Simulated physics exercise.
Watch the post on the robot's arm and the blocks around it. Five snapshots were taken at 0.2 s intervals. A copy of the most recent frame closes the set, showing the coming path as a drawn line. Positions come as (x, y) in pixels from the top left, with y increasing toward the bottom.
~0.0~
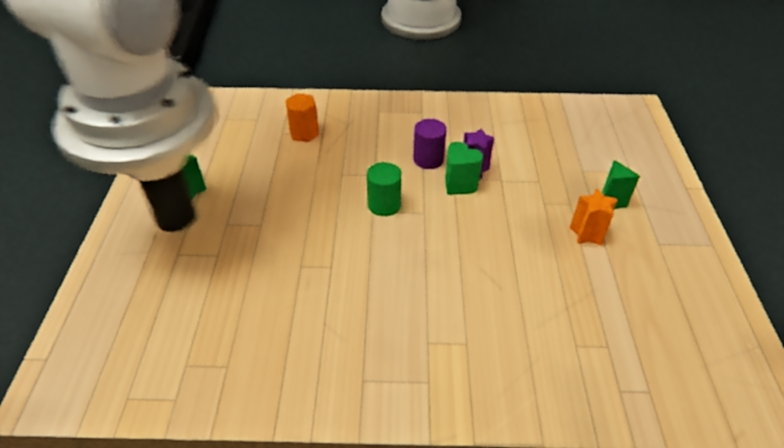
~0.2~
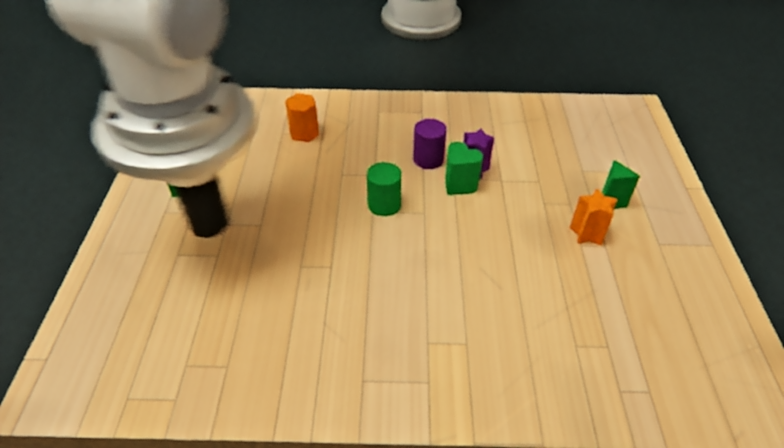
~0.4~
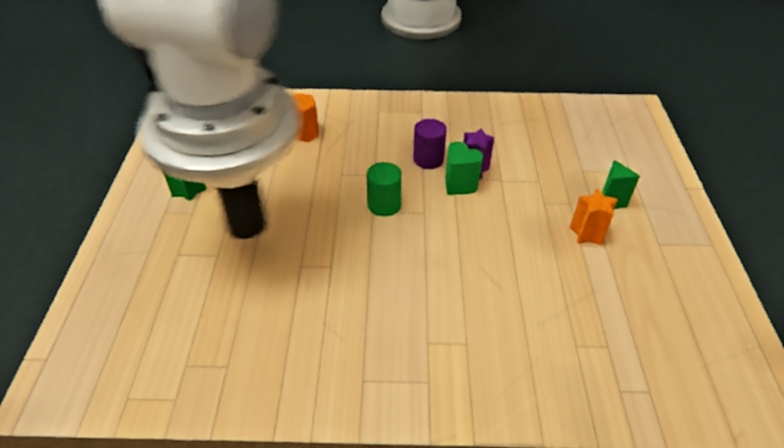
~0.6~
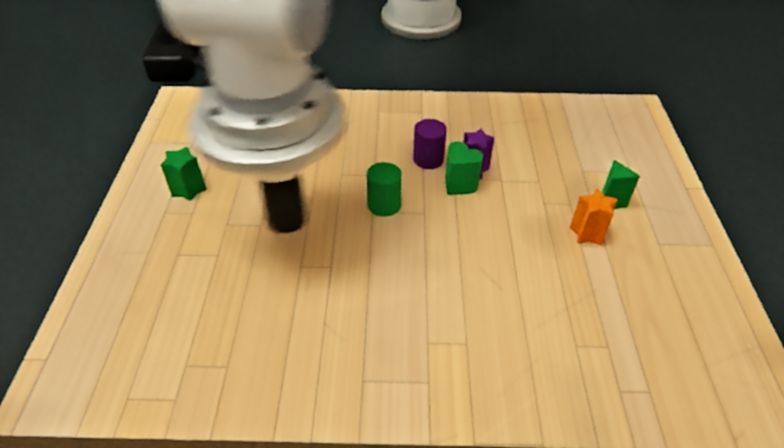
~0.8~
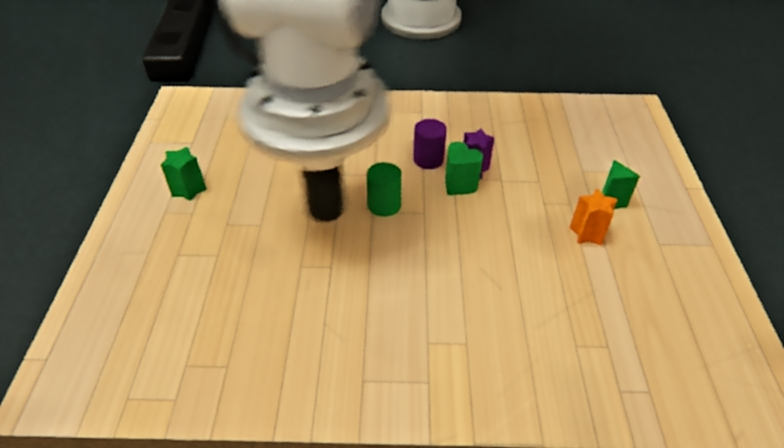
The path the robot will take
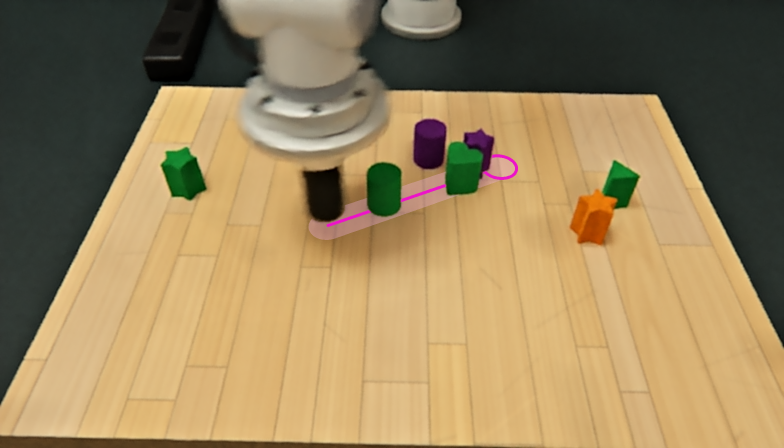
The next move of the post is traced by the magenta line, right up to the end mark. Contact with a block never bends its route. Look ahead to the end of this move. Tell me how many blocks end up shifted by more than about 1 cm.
It moves three or more blocks.
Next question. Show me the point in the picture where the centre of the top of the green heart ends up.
My estimate: (536, 150).
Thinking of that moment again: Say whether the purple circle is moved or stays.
Answer: Unmoved.
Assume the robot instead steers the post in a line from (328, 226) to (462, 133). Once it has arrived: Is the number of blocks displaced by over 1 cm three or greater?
No - that is not the case.
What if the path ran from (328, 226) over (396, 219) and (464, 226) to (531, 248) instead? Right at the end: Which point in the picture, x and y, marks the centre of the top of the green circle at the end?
My best guess is (422, 163).
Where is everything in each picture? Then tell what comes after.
The first frame shows lower end of the post at (176, 218), tops of blocks, green circle at (384, 173), purple circle at (431, 127), green heart at (463, 153), purple star at (479, 137).
The second frame shows post at (210, 224), blocks as before.
The third frame shows post at (247, 225), blocks as before.
The fourth frame shows post at (287, 220), blocks as before.
The fifth frame shows post at (326, 209), green circle at (384, 173), purple circle at (431, 127), green heart at (463, 153), purple star at (479, 137).
The drawn path runs from (328, 226) directly to (499, 167).
On the path given first. One third of the way, post at (390, 188); green circle at (421, 159).
Two thirds of the way, post at (449, 168); green circle at (476, 139); green heart at (505, 150), turned 30° clockwise; purple star at (505, 131), turned 75° anticlockwise.
At the end, post at (502, 150); green circle at (521, 118); purple circle not moved; green heart at (536, 150), turned 110° clockwise; purple star at (546, 114), turned 85° anticlockwise.
